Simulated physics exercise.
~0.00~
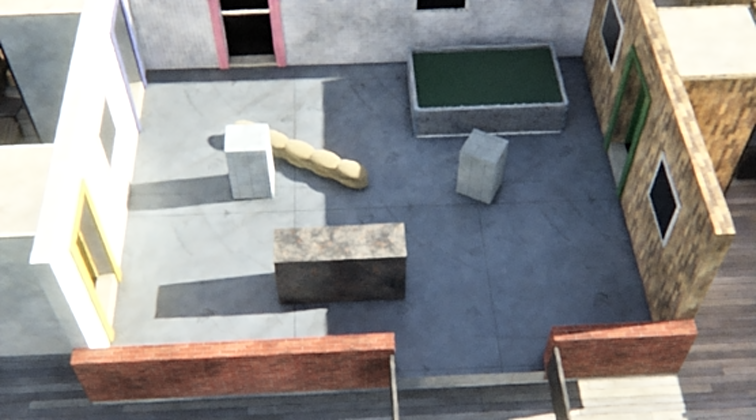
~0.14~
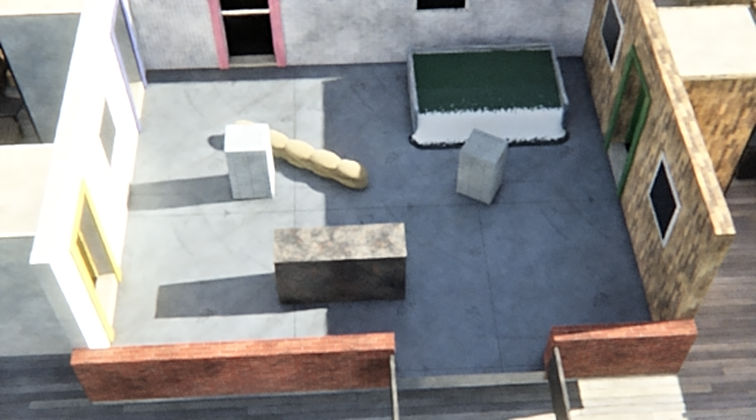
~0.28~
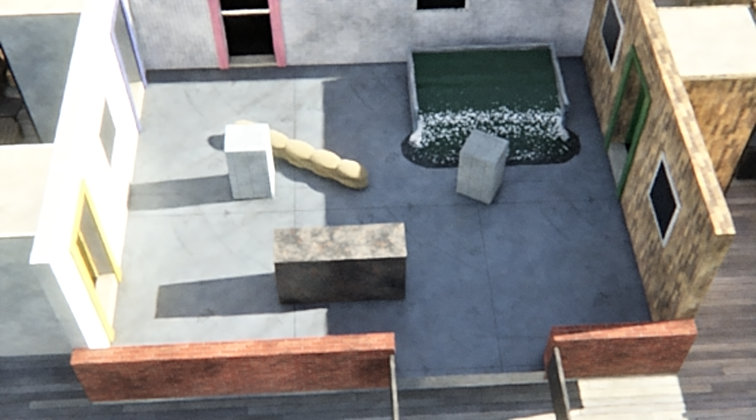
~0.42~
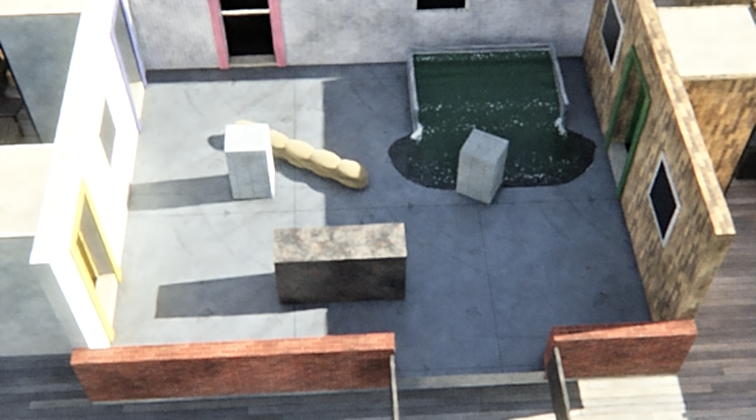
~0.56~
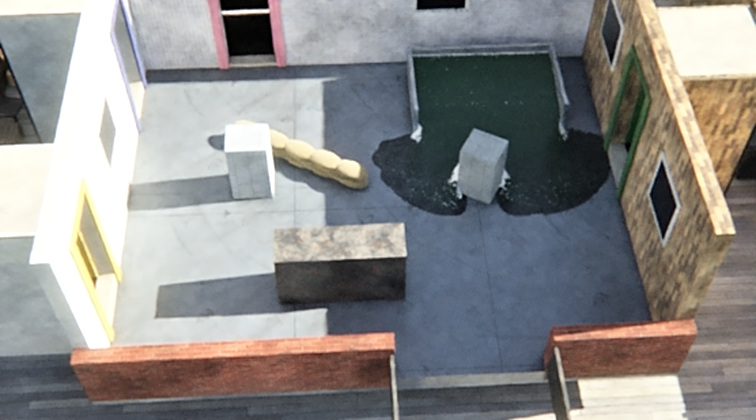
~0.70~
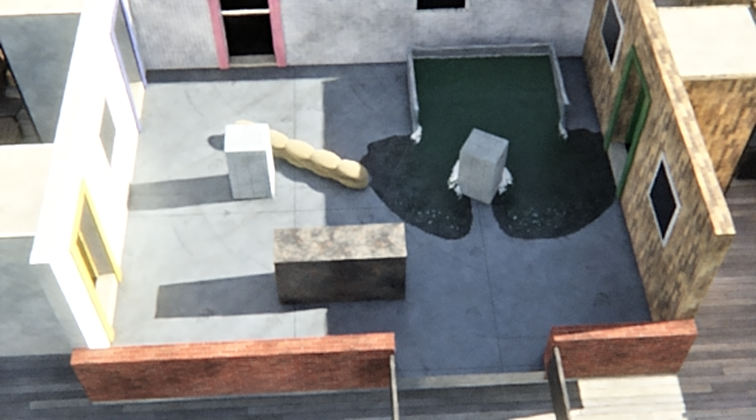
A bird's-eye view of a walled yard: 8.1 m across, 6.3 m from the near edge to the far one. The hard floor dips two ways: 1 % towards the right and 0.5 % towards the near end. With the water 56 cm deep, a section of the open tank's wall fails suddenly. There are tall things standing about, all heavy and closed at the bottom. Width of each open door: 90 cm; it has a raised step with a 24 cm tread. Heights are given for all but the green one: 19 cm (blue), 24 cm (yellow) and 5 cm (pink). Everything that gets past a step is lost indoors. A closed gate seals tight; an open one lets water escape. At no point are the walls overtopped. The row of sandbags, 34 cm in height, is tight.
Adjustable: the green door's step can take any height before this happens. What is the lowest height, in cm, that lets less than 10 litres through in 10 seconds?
About 13.5 cm.
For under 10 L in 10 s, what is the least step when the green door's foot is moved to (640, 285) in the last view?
About 14.5 cm.
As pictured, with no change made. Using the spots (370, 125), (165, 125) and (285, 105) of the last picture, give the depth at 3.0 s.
That's 0, 0 and 0 cm, in the order given.
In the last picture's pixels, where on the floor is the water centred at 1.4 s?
Look at about (493, 157) in the last view.
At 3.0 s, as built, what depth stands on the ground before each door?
Door by door in centimetres - green 16, blue 0, yellow 0, pink 0.
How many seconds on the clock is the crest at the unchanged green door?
Approximately 2.6 s.
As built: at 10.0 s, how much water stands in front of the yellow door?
Roughly 4.5 cm deep.
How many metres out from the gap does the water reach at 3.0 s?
Near 6.2 metres, give or take.
After 1.4 s water covers 35 % of the floor, deepest (35 cm) near (486, 169); 12 cm at the green door, 0 litres in over its 25 cm step.
After 3.0 s water covers 45 % of the floor, deepest (30 cm) near (626, 353); 16 cm at the green door, 0 litres in over its 25 cm step.
After 10.0 s water covers 85 % of the floor, deepest (10 cm) near (650, 352); 7 cm at the green door, 0 litres in over its 25 cm step.
At the green door as built, the water arrived by 0.7 s and peaked near 17 cm at 2.6 s.
With a step of 11.5 cm, 19 litres would have come in within the 10 s; with 16 cm, 4 litres. So under 10 litres takes about 13.5 cm.
